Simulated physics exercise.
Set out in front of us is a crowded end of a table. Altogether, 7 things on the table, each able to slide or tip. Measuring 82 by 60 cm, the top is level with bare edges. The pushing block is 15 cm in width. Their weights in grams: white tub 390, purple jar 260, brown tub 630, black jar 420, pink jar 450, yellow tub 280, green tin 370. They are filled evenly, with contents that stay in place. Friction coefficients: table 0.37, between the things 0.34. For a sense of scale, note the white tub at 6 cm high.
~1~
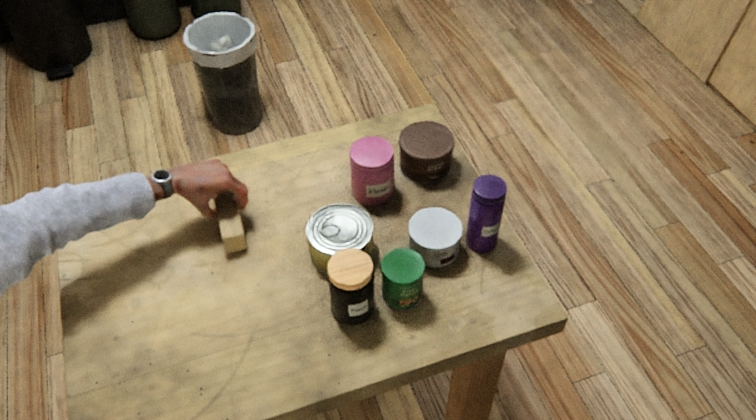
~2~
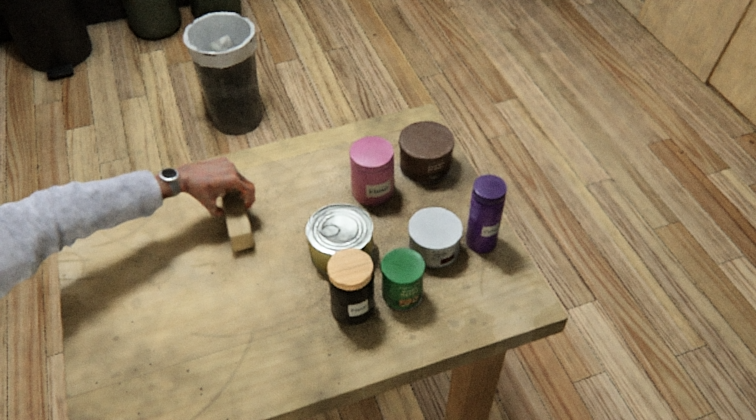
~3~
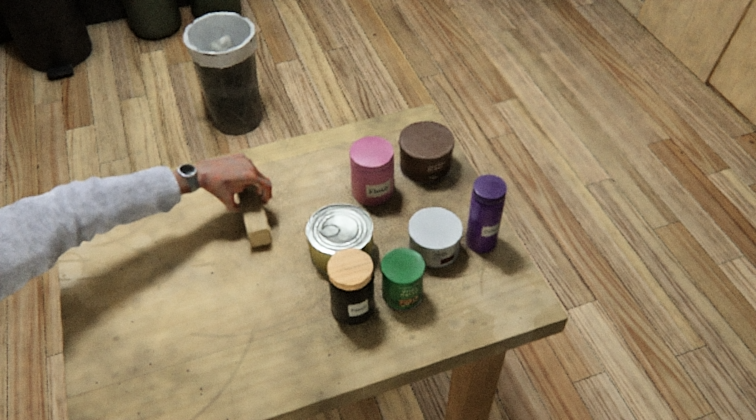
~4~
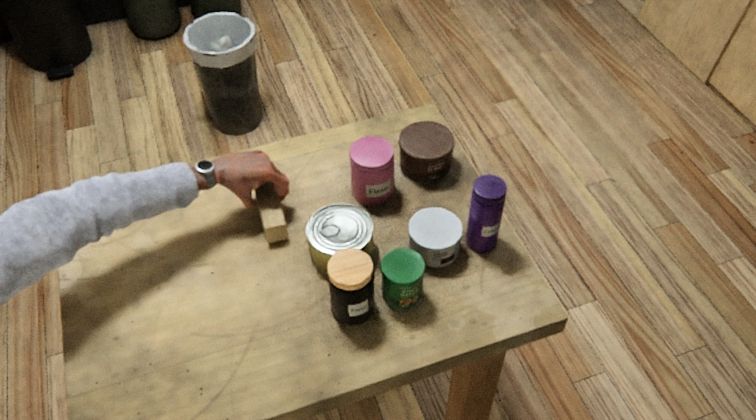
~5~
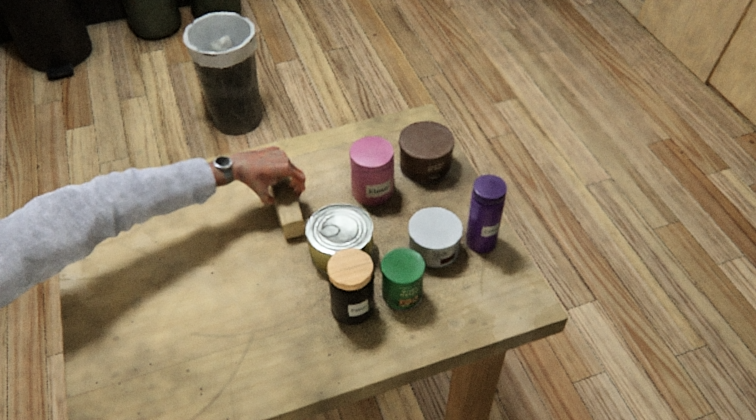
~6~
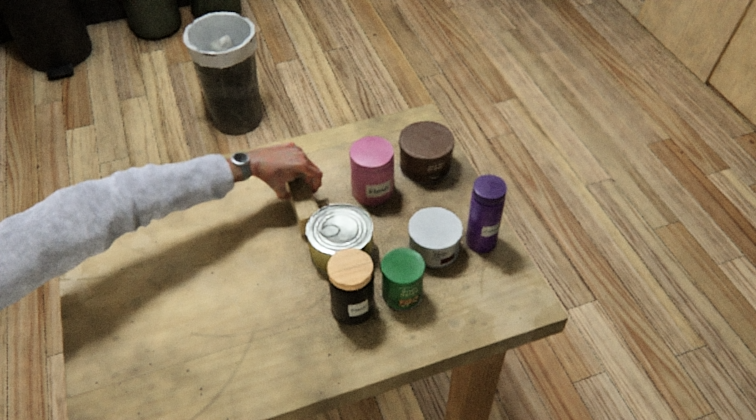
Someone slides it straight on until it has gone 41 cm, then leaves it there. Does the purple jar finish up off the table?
No, it stays up there.
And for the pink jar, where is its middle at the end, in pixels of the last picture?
Around (469, 161).
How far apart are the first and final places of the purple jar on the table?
It ends up around 0 cm from its start.
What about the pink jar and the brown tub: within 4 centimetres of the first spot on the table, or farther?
As for the pink jar, it winds up somewhere else, and the brown tub winds up somewhere else.
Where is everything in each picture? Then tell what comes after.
The first picture shows pusher on by 0 cm; purple jar (485, 215); white tub (435, 238).
The second picture shows pusher on by 1 cm; black jar (352, 287); pink jar (372, 171).
The third picture shows pusher on by 5 cm; yellow tub (341, 240); green tin (403, 280).
The fourth picture shows pusher on by 8 cm; white tub (435, 238); brown tub (426, 153).
The fifth picture shows pusher on by 11 cm; black jar (352, 287); pink jar (372, 171).
The sixth picture shows pusher on by 14 cm; purple jar (485, 215); yellow tub (341, 240).
Then, 0.70 s past the last view, pusher on by 25 cm; pink jar shifted 3 cm.
Then, 1.10 s past the last view, pusher on by 32 cm; pink jar shifted 10 cm; brown tub shifted 5 cm.
Then, 1.40 s past the last view, pusher on by 37 cm; pink jar shifted 15 cm; brown tub shifted 8 cm.
Finally, not toppled but over 4 cm from the start, brown tub and pink jar; the other 5 still in place (within 4 cm). Final places as that camera would see them, purple jar near (485, 215).
